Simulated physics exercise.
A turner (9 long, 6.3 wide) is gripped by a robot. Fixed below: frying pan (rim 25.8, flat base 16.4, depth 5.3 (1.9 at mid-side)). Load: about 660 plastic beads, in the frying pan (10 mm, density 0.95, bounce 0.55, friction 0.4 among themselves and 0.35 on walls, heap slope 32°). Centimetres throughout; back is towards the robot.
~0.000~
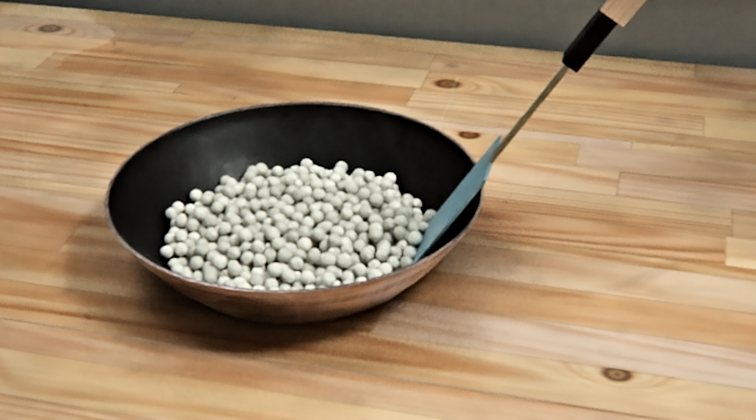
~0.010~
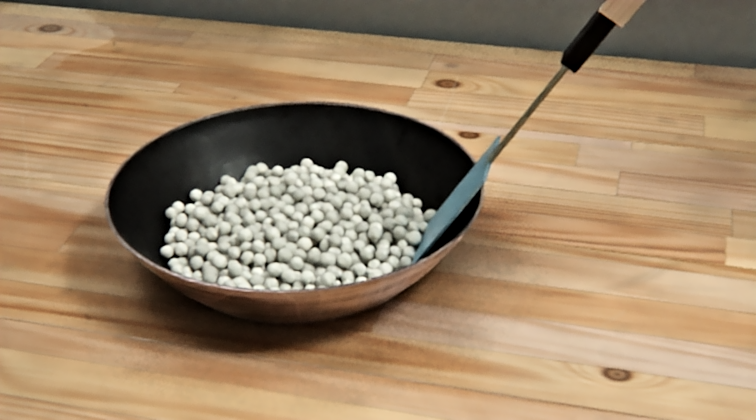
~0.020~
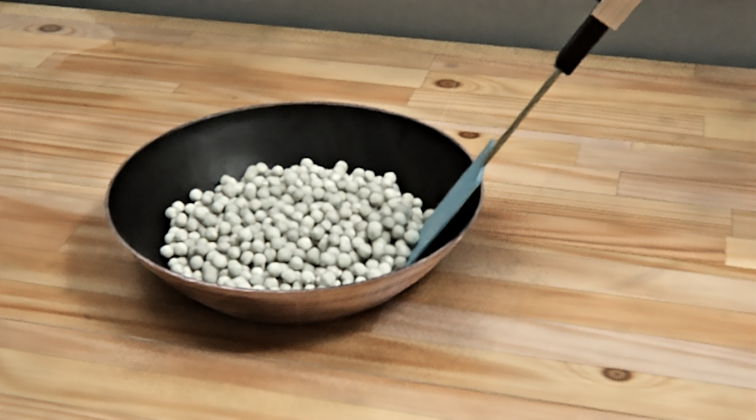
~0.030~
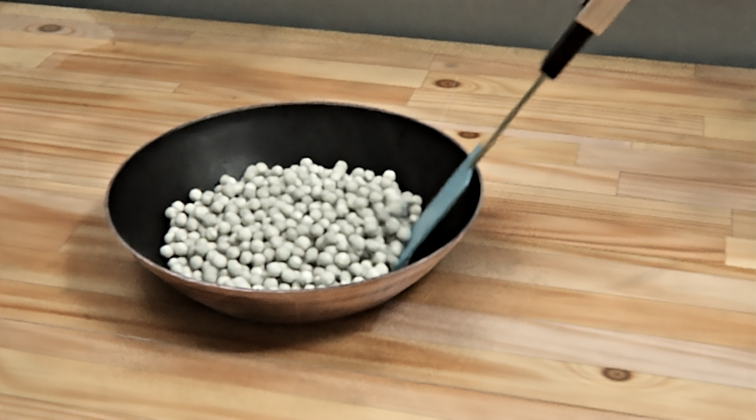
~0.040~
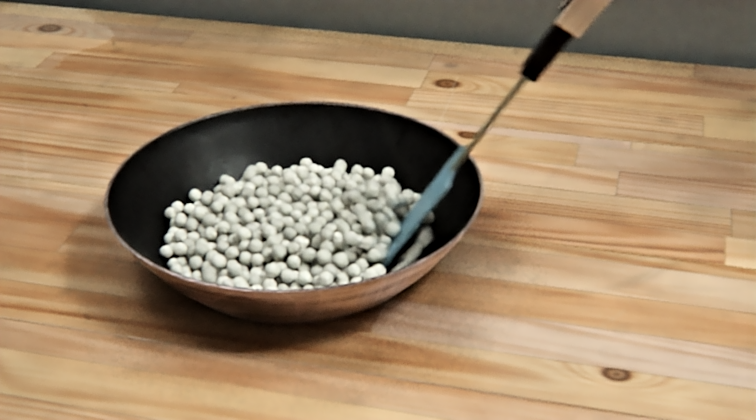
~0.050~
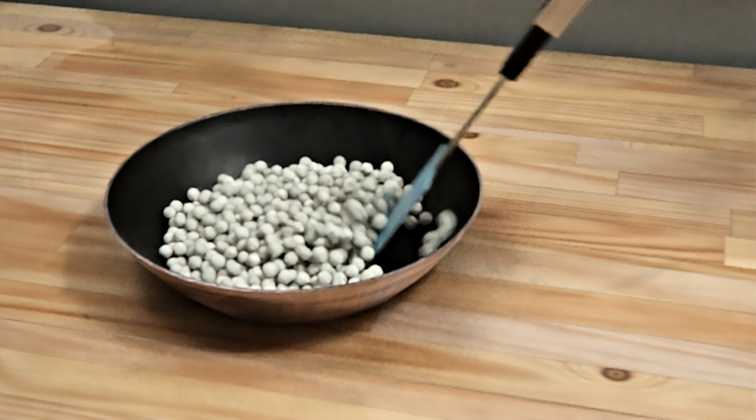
A dark frying pan heaped with small, pale grey-white beads sits on a light wooden tabletop with visible knots, seen from above at an angle by a still camera. A blue-bladed turner with a black and tan handle leans in from the upper right, resting against the pan's right inner side. It stays almost still, then slides left through the beads, pushing them together and leaving a few behind on the right.
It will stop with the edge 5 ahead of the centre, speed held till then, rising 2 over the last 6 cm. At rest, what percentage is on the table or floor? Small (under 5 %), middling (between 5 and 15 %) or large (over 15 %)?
Answer: Middling; between 5 and 15 % of the plastic beads finish on the table or floor.
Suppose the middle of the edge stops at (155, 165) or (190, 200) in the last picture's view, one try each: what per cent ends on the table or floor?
About 30 and 20 per cent.
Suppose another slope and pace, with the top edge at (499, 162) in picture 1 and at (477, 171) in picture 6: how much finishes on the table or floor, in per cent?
Some 0 per cent.
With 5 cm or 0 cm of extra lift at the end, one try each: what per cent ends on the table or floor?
About 15 and 5 per cent.
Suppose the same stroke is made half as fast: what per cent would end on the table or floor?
In that case some 0 per cent.
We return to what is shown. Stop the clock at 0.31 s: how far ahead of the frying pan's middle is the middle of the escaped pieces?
About 20 cm.
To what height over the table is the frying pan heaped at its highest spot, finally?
Roughly 5.5 cm.
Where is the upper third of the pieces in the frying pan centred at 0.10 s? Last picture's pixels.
Around (279, 207).
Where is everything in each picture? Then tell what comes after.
In the first picture, turner top edge at (493, 158), sloping 58°; upper third of the load around (292, 222), from x 165 to 430, top at y 165; 658 in the frying pan.
In the second picture, turner top edge at (492, 158), sloping 58°; upper third of the load around (292, 222), from x 165 to 430, top at y 165.
In the third picture, turner top edge at (486, 161), sloping 58°; upper third of the load around (296, 224), from x 165 to 430, top at y 165.
In the fourth picture, turner top edge at (473, 165), sloping 58°; upper third of the load around (302, 223), from x 165 to 430, top at y 165.
In the fifth picture, turner top edge at (455, 166), sloping 58°; upper third of the load around (312, 221), from x 165 to 430, top at y 165.
In the sixth picture, turner top edge at (436, 166), sloping 58°; upper third of the load around (313, 219), from x 165 to 445, top at y 165; 658 in the frying pan.
By 0.07 s, sloping 58°, highest piece 10 above the table; 656 in the frying pan, 2 on the blade or in flight.
By 0.10 s, sloping 58°, highest piece 15 above the table; 653 in the frying pan, 5 on the blade or in flight.
By 0.31 s, sloping 58°, highest piece 37 above the table; 606 in the frying pan, 35 on the table or floor, 17 on the blade or in flight.
By 1.36 s, sloping 58°, highest piece 5 above the table; 606 in the frying pan, 52 on the table or floor.
Final count, 606 in the frying pan, 52 on the table or floor. That is 8 % on the table or floor.
